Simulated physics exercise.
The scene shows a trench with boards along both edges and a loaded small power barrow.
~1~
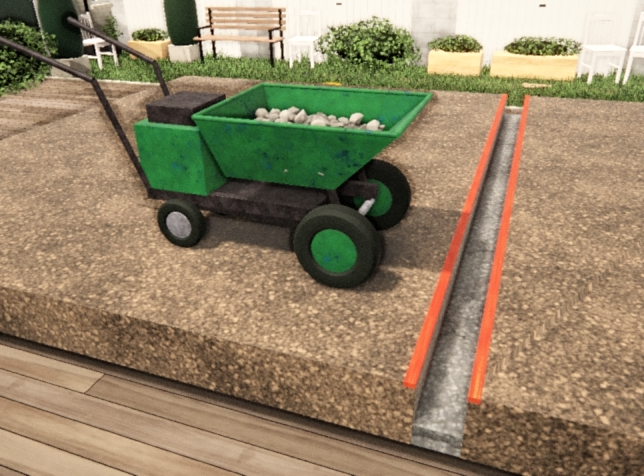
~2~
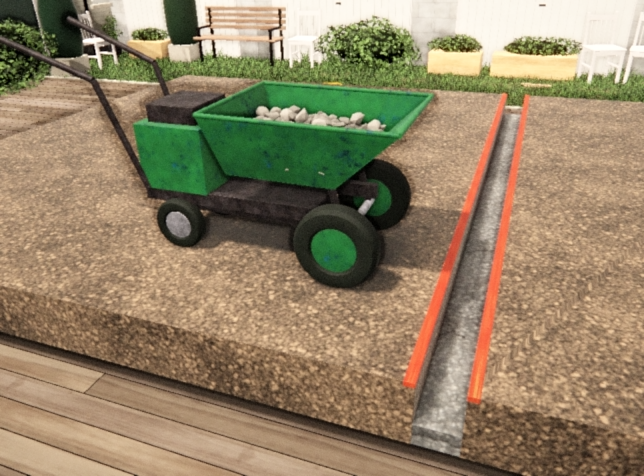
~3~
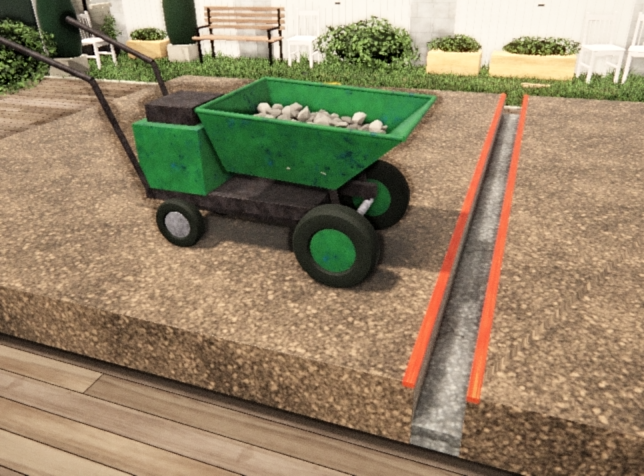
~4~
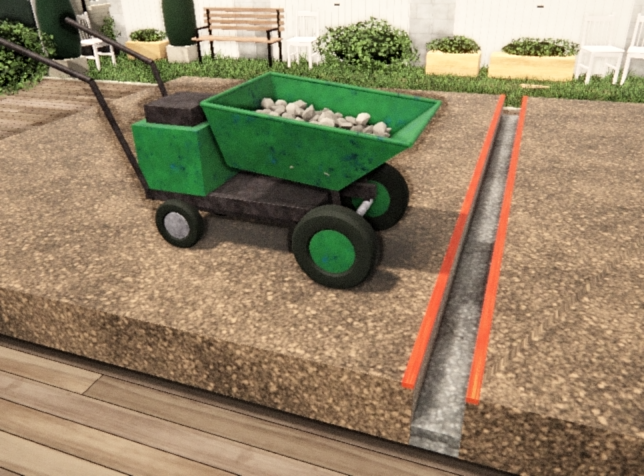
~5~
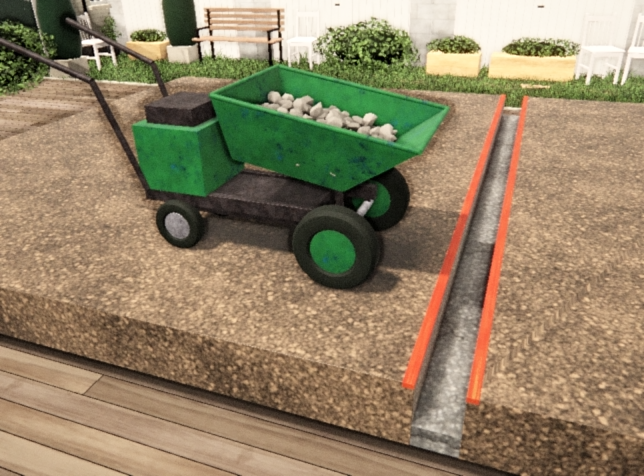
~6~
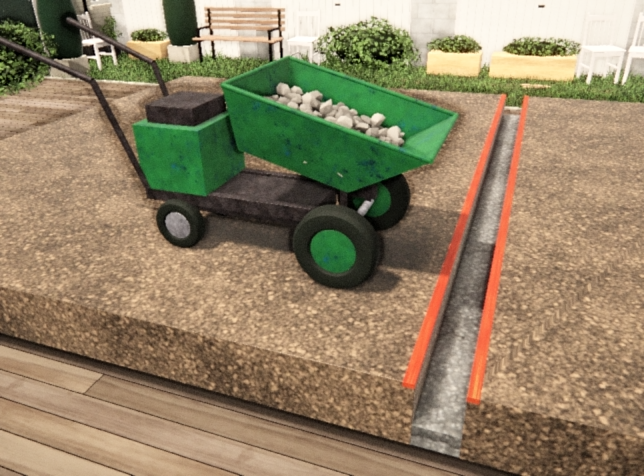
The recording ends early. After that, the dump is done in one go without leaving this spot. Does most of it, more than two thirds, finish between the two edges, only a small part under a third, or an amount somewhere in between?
Only a small part, under a third, finishes between the edges.
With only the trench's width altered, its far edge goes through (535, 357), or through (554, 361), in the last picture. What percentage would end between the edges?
Lab note: Try one about 100 %, try two about 100 %.
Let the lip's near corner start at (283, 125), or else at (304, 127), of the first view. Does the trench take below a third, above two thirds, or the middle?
At the first place the answer is below one third, and at the second it is the middle third.
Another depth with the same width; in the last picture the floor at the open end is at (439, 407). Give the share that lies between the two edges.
20 %.
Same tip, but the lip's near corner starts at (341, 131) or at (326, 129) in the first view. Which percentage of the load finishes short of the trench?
Roughly 10 per cent, then roughly 20 per cent.
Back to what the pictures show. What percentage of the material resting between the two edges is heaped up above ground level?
About 25 in a hundred.
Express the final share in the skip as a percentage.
It comes to about 25 percent.
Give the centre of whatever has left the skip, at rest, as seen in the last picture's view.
Around (524, 272).
Just after the last frame, skip tipped steeply; every one in the skip.
A moment on, skip tipped steeply; the larger part in the skip; just a few in or heaped over the trench; about a tenth beyond it.
Further on, skip tipped right over; roughly a quarter in the skip; about a tenth in or heaped over the trench; roughly two thirds beyond it.
When it is over, skip tipped right over; roughly a quarter in the skip; about a tenth in or heaped over the trench; roughly two thirds beyond it.
